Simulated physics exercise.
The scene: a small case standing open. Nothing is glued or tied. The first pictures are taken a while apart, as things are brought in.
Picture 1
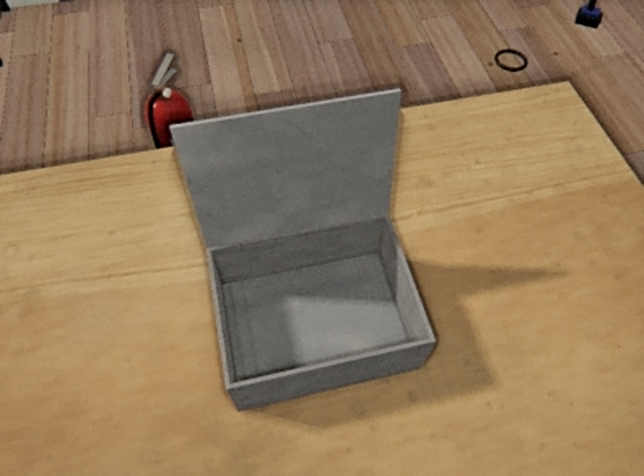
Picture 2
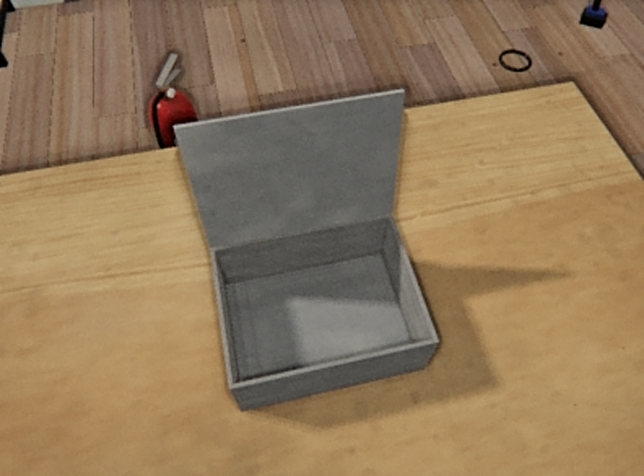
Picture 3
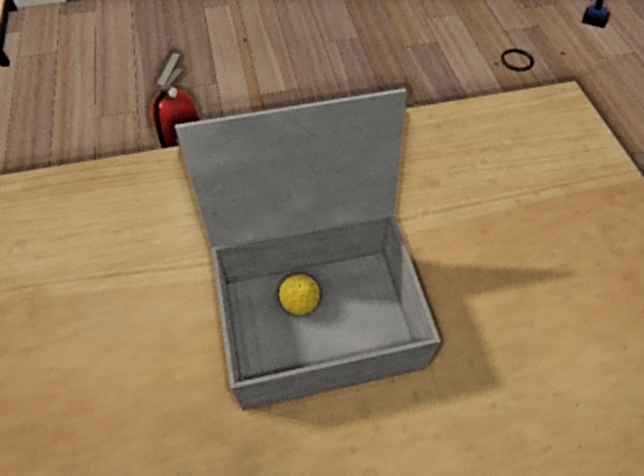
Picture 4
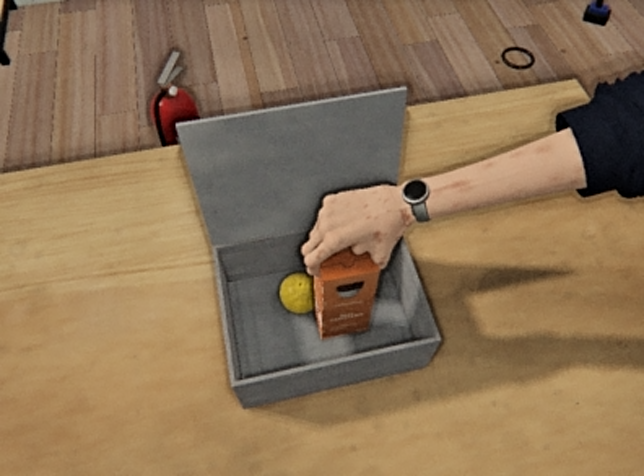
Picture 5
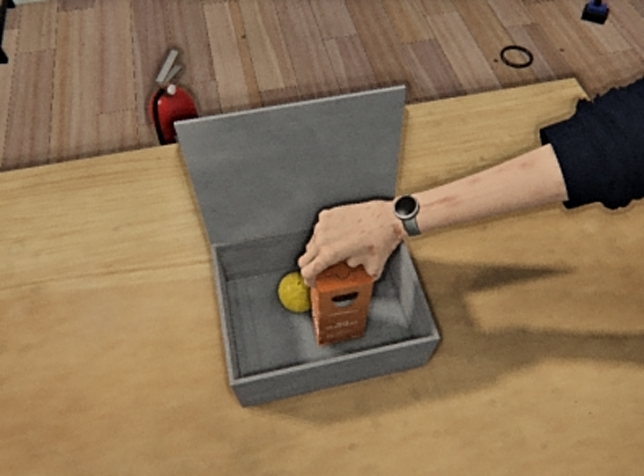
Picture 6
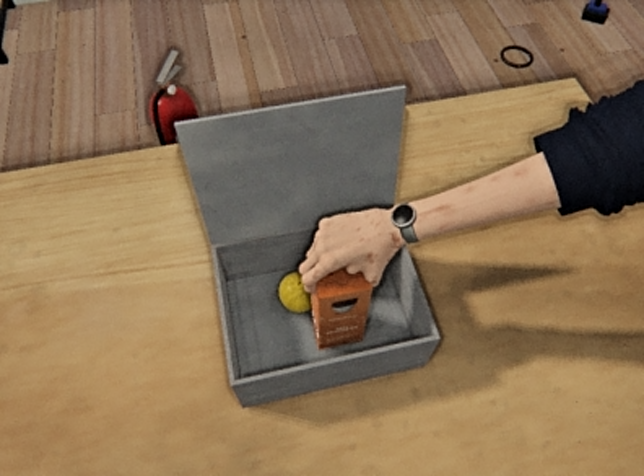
A hand and forearm with a watch and dark sleeve enter from the right over an open grey case on a wooden table, seen from above, with a plank floor behind. A red extinguisher stands beyond the table at upper left, and a black ring lies at upper right. A round yellow object appears inside the case, then the hand lowers an orange carton slightly beside it, still gripping it.
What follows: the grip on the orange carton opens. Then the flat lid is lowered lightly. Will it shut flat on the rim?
It will not close.
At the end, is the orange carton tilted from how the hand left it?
It keeps its pose.
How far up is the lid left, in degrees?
Some 35° above the rim.
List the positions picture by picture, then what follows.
The last thing is not in view yet, in the first frame.
The last thing is not in view yet, in the second frame.
The last thing is not in view yet; yellow apple (300, 295), in the third frame.
Still above its spot; orange carton (344, 292); yellow apple (300, 293), in the fourth frame.
Still above its spot; orange carton (339, 301); yellow apple (299, 292), in the fifth frame.
Put in, still held; orange carton (339, 306), in the sixth frame.
Then, 1.20 s after the last picture, lid starting down.
Then, 1.60 s after the last picture, lid 64° above the rim.
Then, 1.80 s after the last picture, lid 37° above the rim.
Then, 3.00 s after the last picture, lid 36° above the rim.
At rest, lid 36° above the rim; both in place. Seen from the same camera at the end, orange carton near (339, 306).
